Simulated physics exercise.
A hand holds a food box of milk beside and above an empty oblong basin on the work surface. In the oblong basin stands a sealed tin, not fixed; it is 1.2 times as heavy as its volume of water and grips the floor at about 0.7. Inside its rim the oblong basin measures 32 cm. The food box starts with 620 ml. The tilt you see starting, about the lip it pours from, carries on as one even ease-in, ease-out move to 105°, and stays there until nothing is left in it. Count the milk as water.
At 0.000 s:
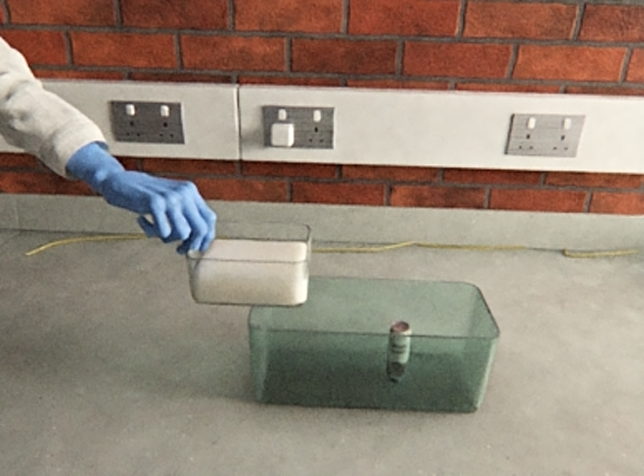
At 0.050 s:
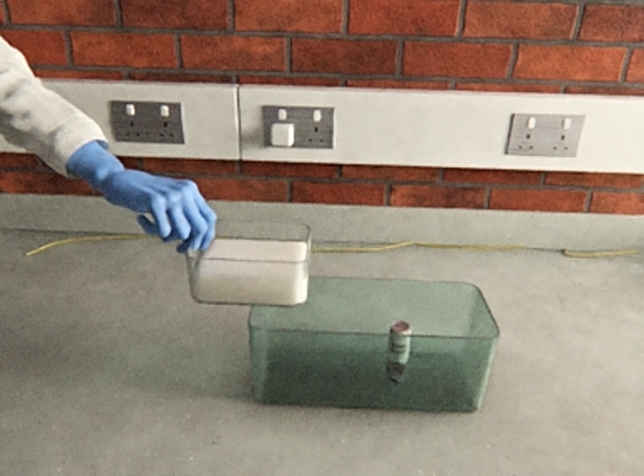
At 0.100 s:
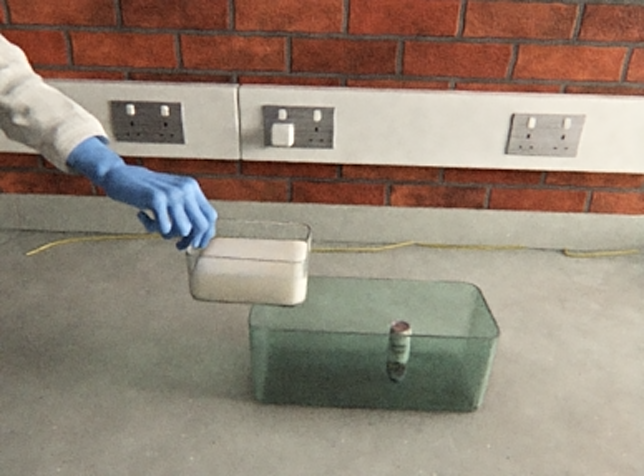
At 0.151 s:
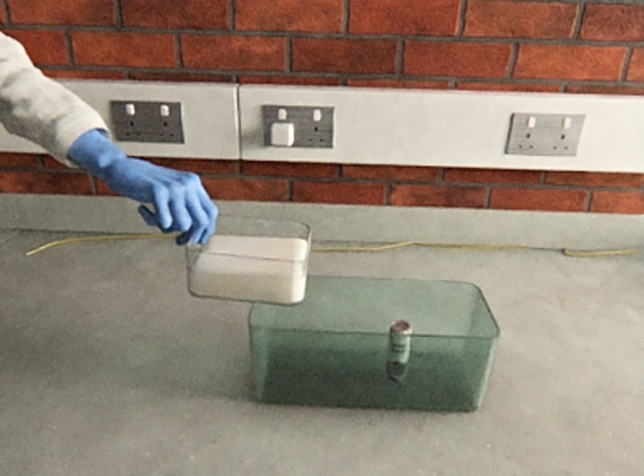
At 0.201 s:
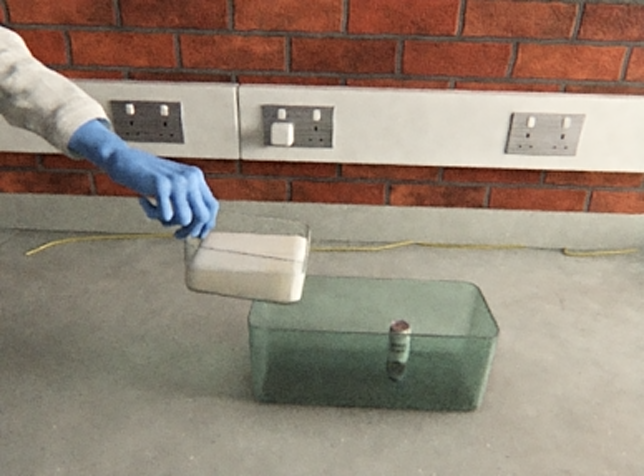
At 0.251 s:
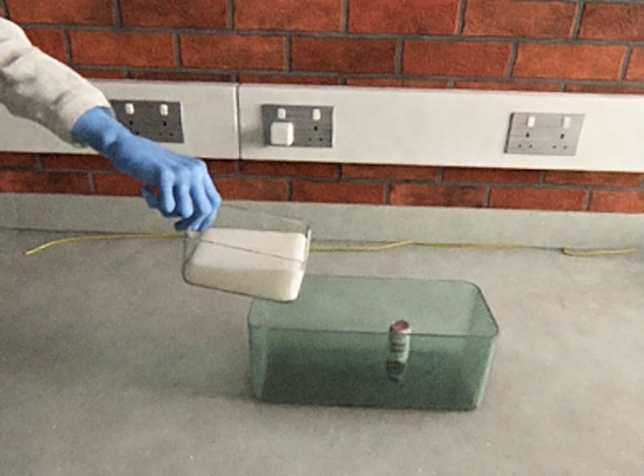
At first, a blue-gloved hand holds a clear food box of milk level, above and to the left of a greenish oblong basin on a grey work surface. The hand then slowly tilts the box slightly, raising its left side, while the basin and the small tin standing by it stay still.
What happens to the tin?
It keeps standing.
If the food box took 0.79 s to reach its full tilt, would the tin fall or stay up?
The tin topples.
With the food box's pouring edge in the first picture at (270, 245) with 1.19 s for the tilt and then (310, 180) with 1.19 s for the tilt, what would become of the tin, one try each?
First it keeps standing; then it keeps standing.
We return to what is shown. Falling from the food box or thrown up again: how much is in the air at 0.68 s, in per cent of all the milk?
About 34 per cent.
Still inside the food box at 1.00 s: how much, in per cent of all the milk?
Some 10 per cent.
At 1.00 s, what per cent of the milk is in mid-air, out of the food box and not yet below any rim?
About 12 per cent.
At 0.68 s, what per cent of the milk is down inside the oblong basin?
About 10 per cent.
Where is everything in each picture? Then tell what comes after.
Tilt 0°; pouring edge (309, 244); surface from (201, 254) to (307, 258); the oblong basin's rim runs from (255, 301) to (489, 310); the tin's top is at (400, 328), in the first picture.
Tilt 0°; pouring edge (309, 244); surface from (200, 254) to (307, 258), in the second picture.
Tilt 2°; pouring edge (309, 244); surface from (200, 253) to (306, 256), in the third picture.
Tilt 4°; pouring edge (309, 244); surface from (199, 251) to (305, 254), in the fourth picture.
Tilt 7°; pouring edge (308, 243); surface from (198, 246) to (304, 251), in the fifth picture.
Tilt 11°; pouring edge (308, 243); surface from (196, 243) to (305, 249), in the sixth picture.
By 0.68 s the tilt is 65° and 56 per cent is still to pour; the tin stands where it began.
By 1.00 s the tilt is 98° and 11 per cent is still to pour; the tin stands where it began.
By 1.33 s the tilt is 105° and 0 per cent is still to pour; the tin stands where it began.
By 1.69 s the tilt is 105° and 0 per cent is still to pour; the tin stands where it began.
At rest the tin stands where it began.
